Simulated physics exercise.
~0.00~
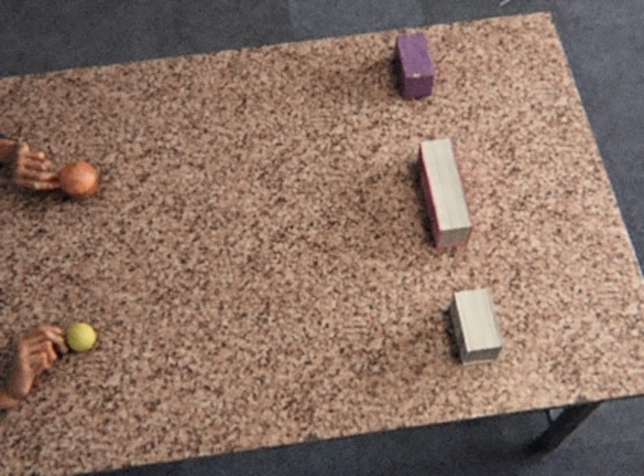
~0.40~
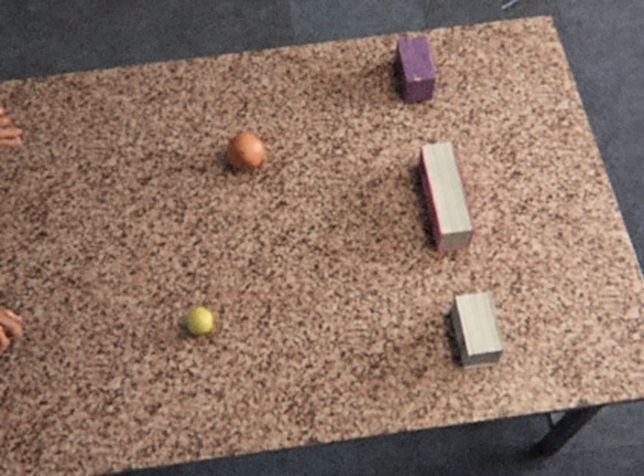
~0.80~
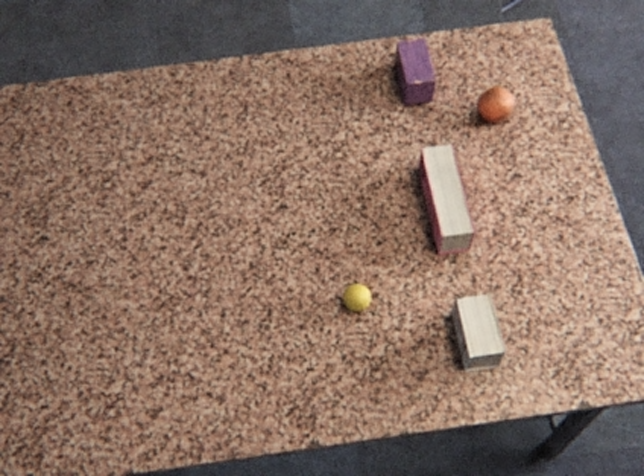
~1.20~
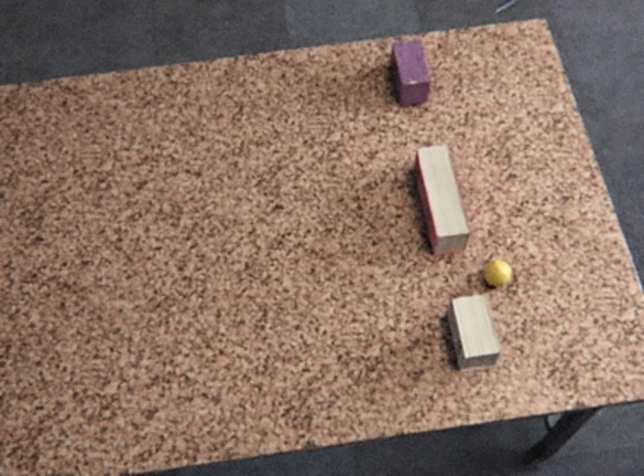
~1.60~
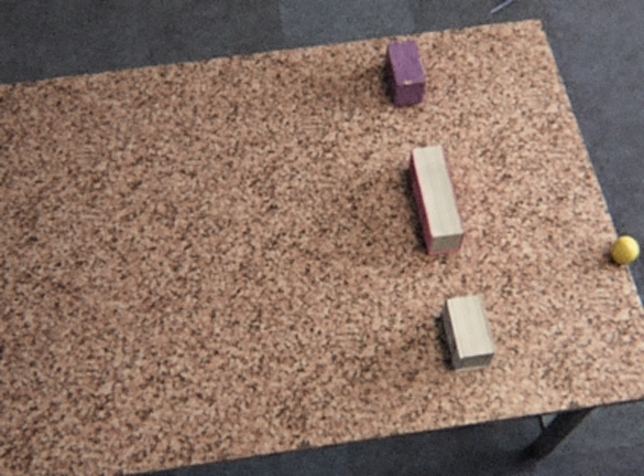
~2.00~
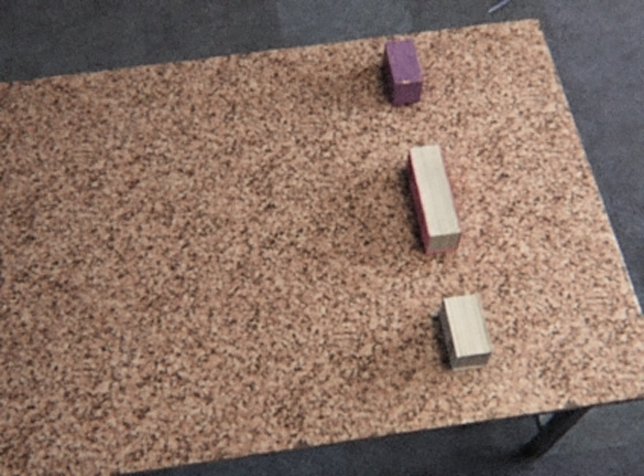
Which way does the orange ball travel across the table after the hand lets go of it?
The orange ball rolls toward the right, away from the hand and through the upper gap between the blocks.
